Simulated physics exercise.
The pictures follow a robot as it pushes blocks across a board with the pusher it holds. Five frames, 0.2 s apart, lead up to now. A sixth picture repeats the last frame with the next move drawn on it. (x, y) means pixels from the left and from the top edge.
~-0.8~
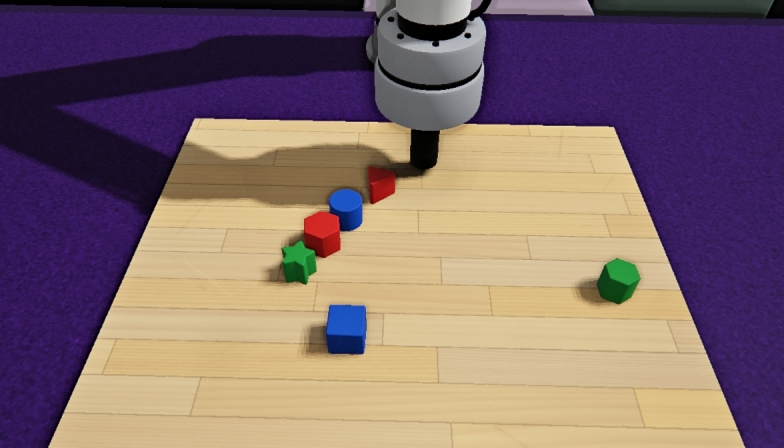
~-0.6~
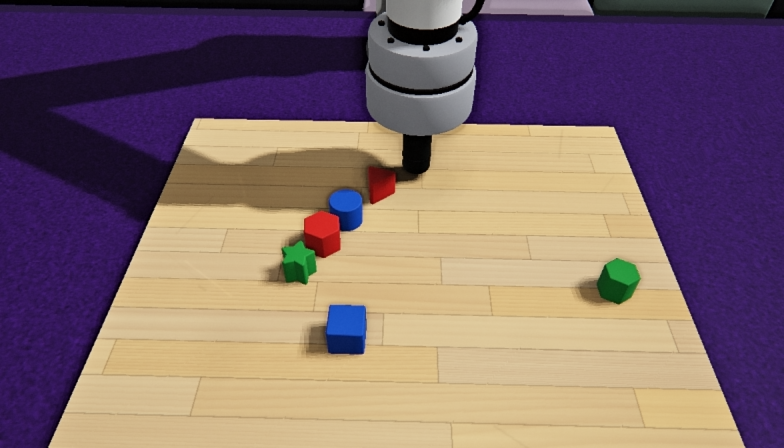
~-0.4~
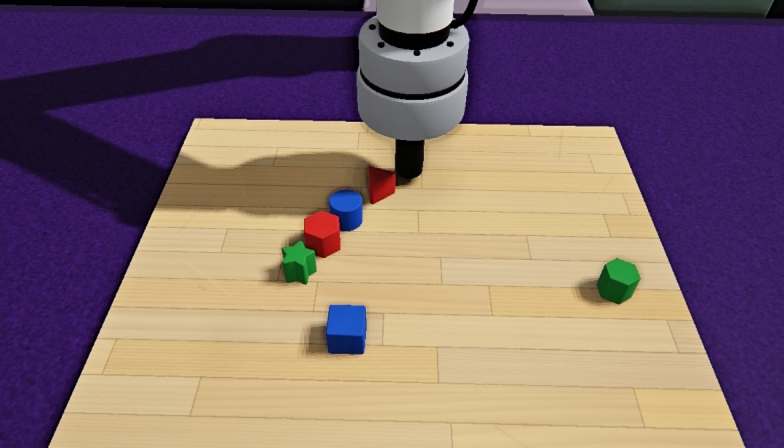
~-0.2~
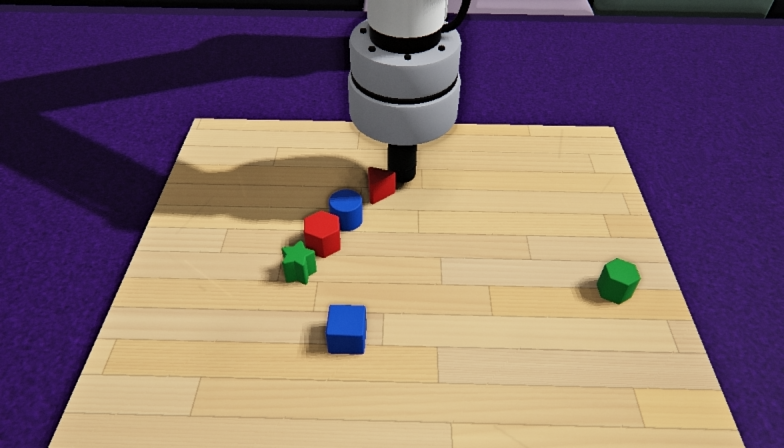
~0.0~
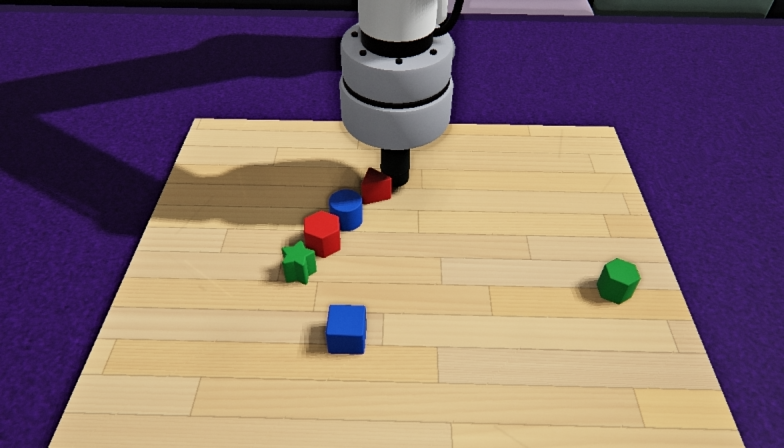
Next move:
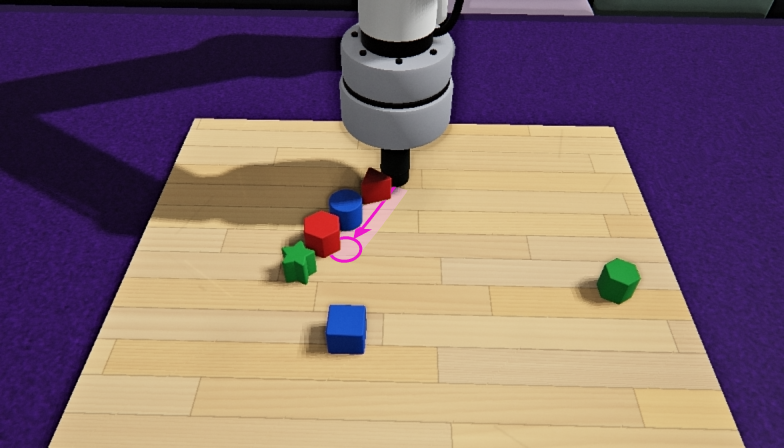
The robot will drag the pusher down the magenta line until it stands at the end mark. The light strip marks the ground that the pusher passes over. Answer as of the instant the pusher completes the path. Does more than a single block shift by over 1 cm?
Going by the path, yes.
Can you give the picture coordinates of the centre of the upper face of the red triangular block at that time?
The centre of its top will be at (350, 184).
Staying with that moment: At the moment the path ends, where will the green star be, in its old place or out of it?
It holds its position.
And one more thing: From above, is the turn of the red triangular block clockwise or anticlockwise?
From above, it looks like the red triangular block goes clockwise.
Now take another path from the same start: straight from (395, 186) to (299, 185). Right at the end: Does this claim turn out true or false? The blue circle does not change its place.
The statement is incorrect.
Path on the board, from (395, 186) to (345, 249).
The first path, step by step. One third of the way, pusher (380, 199); blue circle (341, 202); red triangular block (354, 186), turned 55° clockwise.
Two thirds of the way, pusher (363, 220); red six-sided block (318, 226); blue circle (331, 203); red triangular block (350, 184), turned 70° clockwise.
At the end, pusher (345, 242); green star in place; red six-sided block (309, 230); blue circle (329, 203); red triangular block (350, 184), turned 70° clockwise.
